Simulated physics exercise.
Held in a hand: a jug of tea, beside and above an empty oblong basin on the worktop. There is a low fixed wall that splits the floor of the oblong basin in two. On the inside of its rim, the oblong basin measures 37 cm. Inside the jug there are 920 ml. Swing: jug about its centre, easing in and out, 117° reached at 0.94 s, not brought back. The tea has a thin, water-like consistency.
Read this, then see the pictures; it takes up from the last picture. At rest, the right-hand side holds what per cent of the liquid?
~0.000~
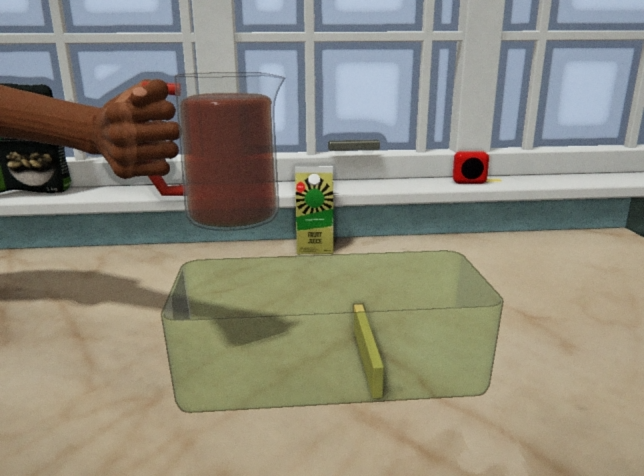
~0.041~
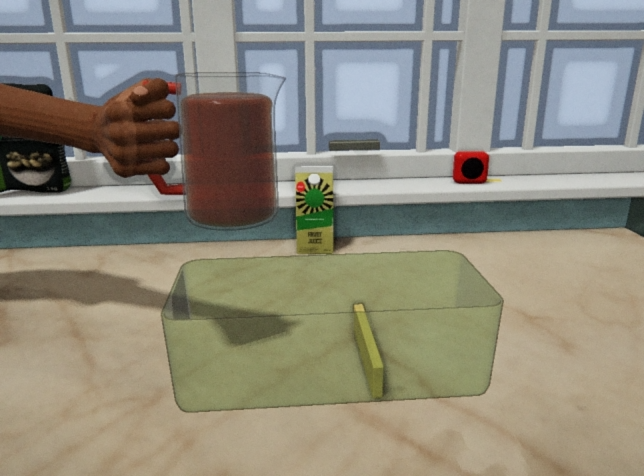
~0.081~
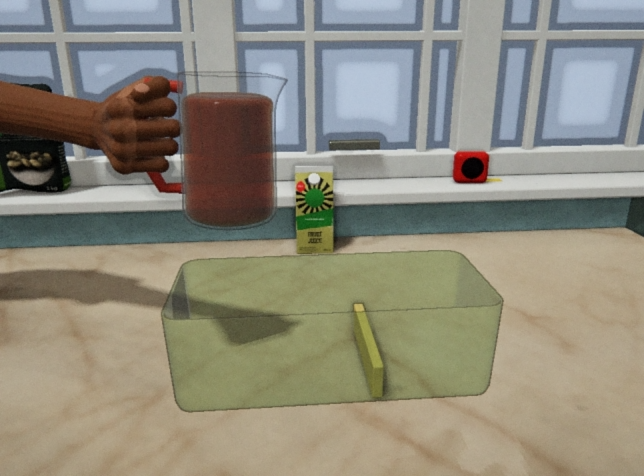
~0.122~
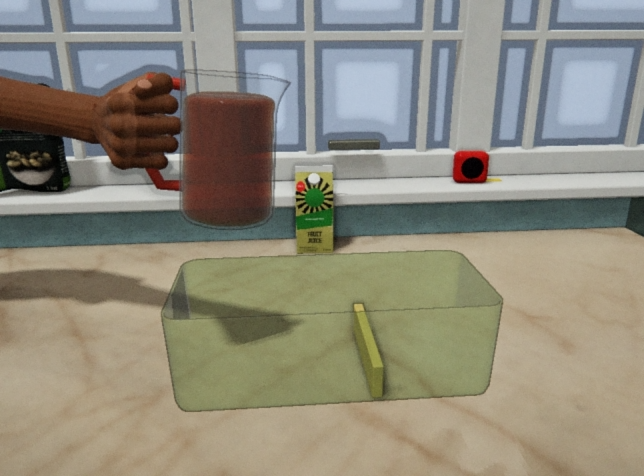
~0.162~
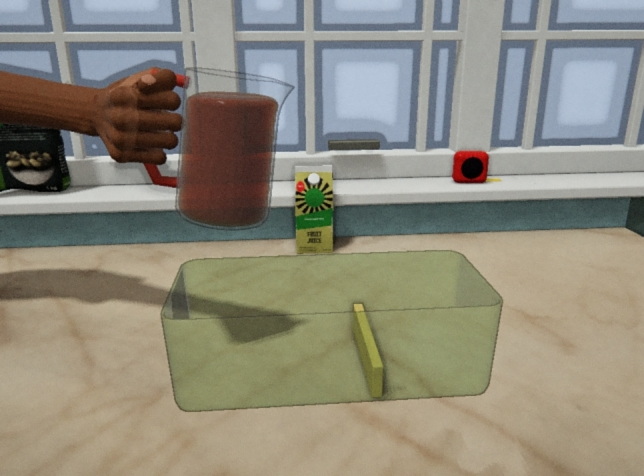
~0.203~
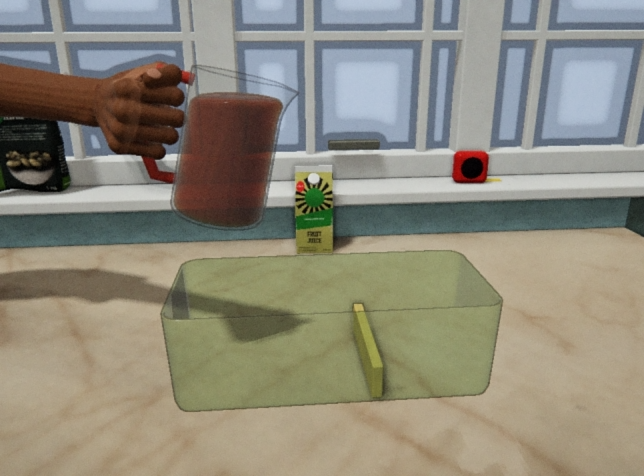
It holds some 49 in every hundred.
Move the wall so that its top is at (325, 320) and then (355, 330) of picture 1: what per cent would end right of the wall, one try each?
First try about 95 %, second try about 70 %.
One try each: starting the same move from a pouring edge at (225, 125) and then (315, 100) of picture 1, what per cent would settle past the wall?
Respectively 10 and 75 %.
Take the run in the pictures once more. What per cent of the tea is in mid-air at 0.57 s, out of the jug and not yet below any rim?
Close to 14 in a hundred.
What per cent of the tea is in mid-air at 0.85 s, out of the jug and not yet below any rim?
Estimate: About 24 in a hundred.
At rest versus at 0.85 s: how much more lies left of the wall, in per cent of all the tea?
It comes to some 34 per cent.
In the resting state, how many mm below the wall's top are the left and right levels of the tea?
For the left, around 28 mm; for the right, around 20 mm.
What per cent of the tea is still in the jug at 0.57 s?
I'd put it near 84 percent.
By 0.57 s the tilt is 78° and 84 per cent is still to pour, 0 is left of the wall and 2 right of it.
By 0.85 s the tilt is 114° and 29 per cent is still to pour, 15 is left of the wall and 33 right of it.
By 1.13 s the tilt is 117° and 1 per cent is still to pour, 47 is left of the wall and 48 right of it.
By 1.44 s the tilt is 117° and 0 per cent is still to pour, 50 is left of the wall and 49 right of it.
At rest 50 per cent lies left of the wall, 49 right of it and 1 outside.
